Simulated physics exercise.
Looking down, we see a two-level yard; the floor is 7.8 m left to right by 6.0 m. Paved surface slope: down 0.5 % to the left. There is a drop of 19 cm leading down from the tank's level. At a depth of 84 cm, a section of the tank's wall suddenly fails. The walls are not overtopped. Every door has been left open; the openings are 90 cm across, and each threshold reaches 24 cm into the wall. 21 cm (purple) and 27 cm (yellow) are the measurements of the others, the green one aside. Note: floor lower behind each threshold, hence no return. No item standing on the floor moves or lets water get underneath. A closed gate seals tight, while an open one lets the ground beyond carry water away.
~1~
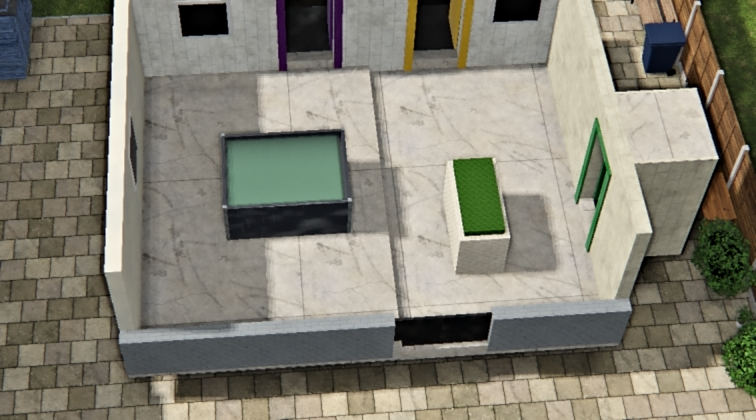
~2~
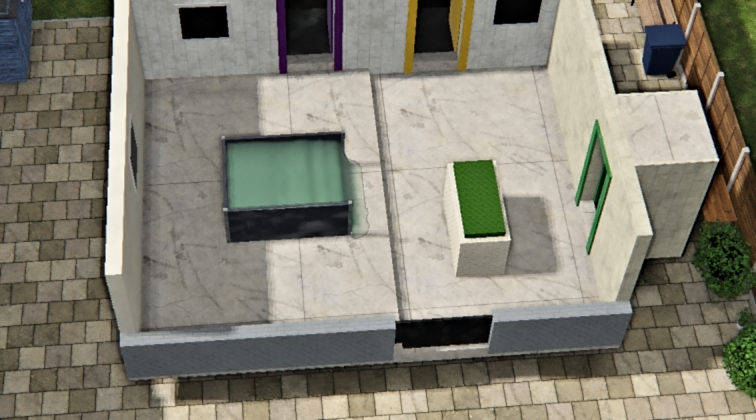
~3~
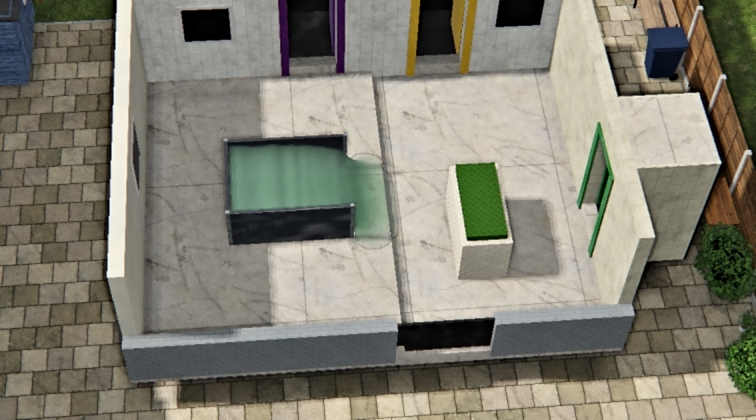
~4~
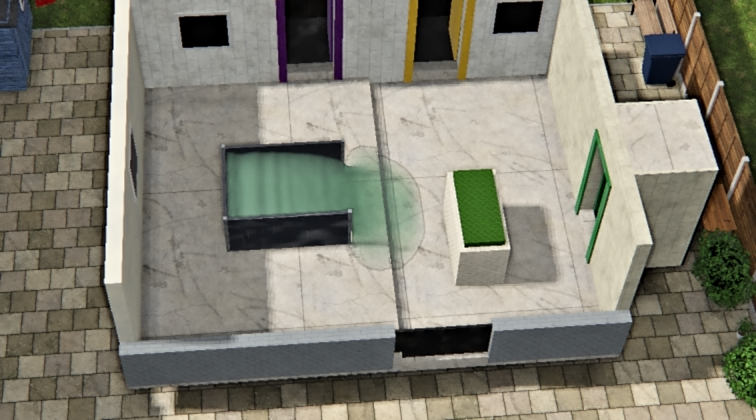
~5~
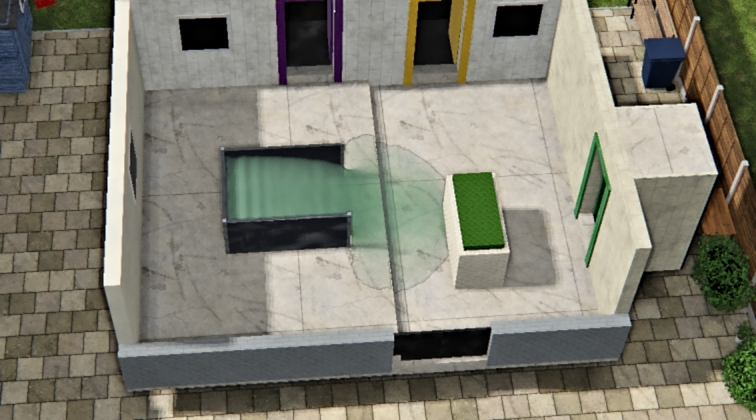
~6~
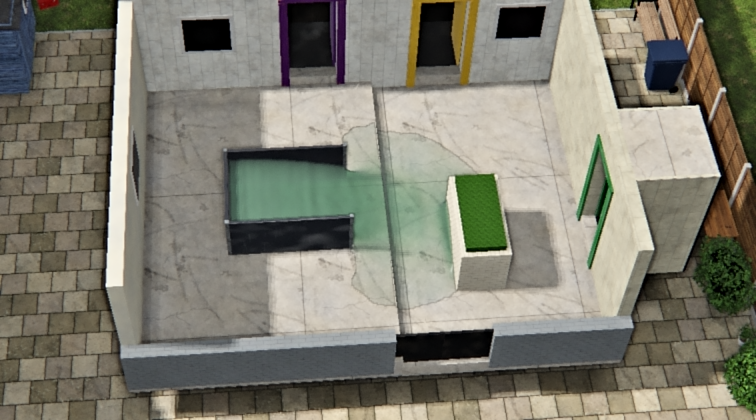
Water in a dark-walled tank poured out through its right side, spread across the pale floor in a widening fan, crossed the step line, and reached around the white block with the green top.
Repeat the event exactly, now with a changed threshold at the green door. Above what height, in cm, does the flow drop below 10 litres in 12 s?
About 13.5 cm.
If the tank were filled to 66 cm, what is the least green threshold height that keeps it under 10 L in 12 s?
In that case, roughly 10.0 cm.
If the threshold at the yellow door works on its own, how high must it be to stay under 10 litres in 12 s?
For the yellow door, about 13.0 cm.
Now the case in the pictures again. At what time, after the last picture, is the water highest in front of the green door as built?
Approximately 5.0 s.
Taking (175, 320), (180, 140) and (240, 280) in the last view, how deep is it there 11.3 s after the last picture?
In that order: 1, 0 and 0 cm.
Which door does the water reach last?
That's the purple one.
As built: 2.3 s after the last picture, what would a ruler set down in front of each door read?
Reading in centimetres: Green = 6, purple = 0, yellow = 11.
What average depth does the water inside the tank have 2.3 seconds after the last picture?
Around 17 cm on average.
Then, 0.7 s after the last picture water covers 30 % of the floor, deepest (50 cm) near (438, 221); it has not reached the green door.
Then, 2.3 s after the last picture water covers 50 % of the floor, deepest (38 cm) near (536, 117); 6 cm at the green door, 0 litres in over its 18 cm threshold.
Then, 11.3 s after the last picture water covers 50 % of the floor, deepest (18 cm) near (446, 204); 12 cm at the green door, 0 litres in over its 18 cm threshold.
At the green door as built, the water peaked near 18 cm, 4.9 s after the last picture.
Run again over the same 12 s with other heights there, 22 litres in over 12 cm, 2 litres over 16 cm. The limit of 10 litres is kept from about 13.5 cm up.
